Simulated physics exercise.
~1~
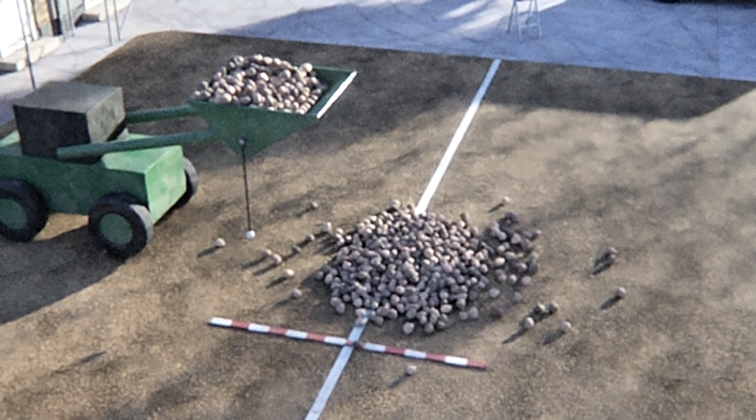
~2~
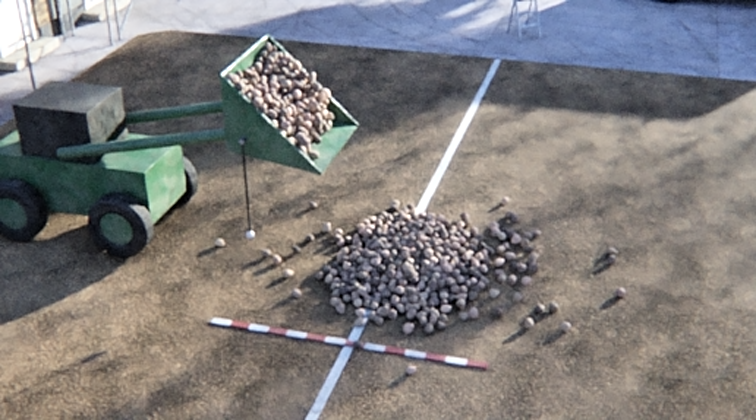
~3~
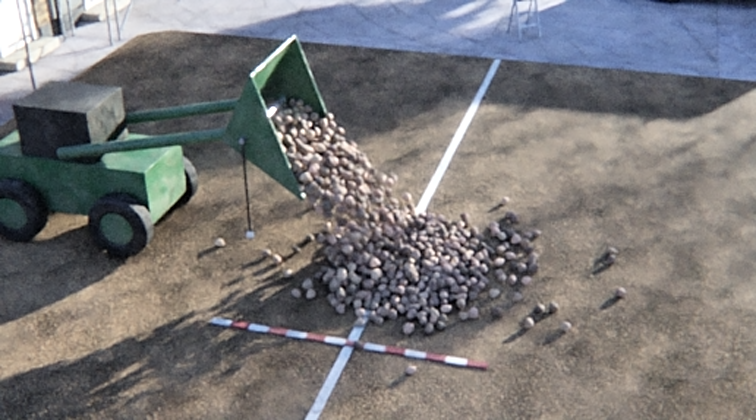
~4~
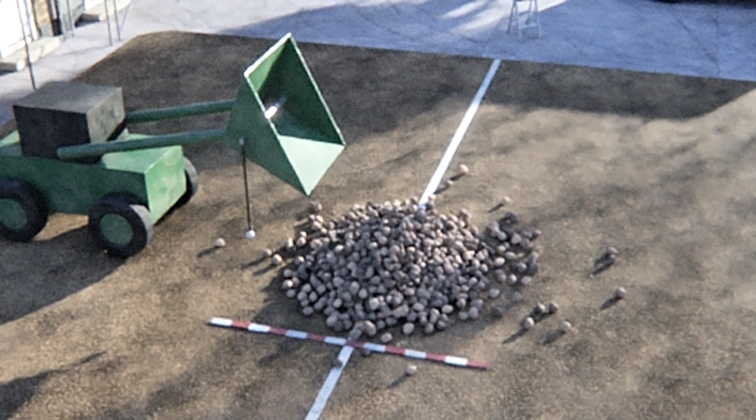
A green loader tipping its bucket forward and pouring round stones onto a pile across a white line, ending with the bucket empty.
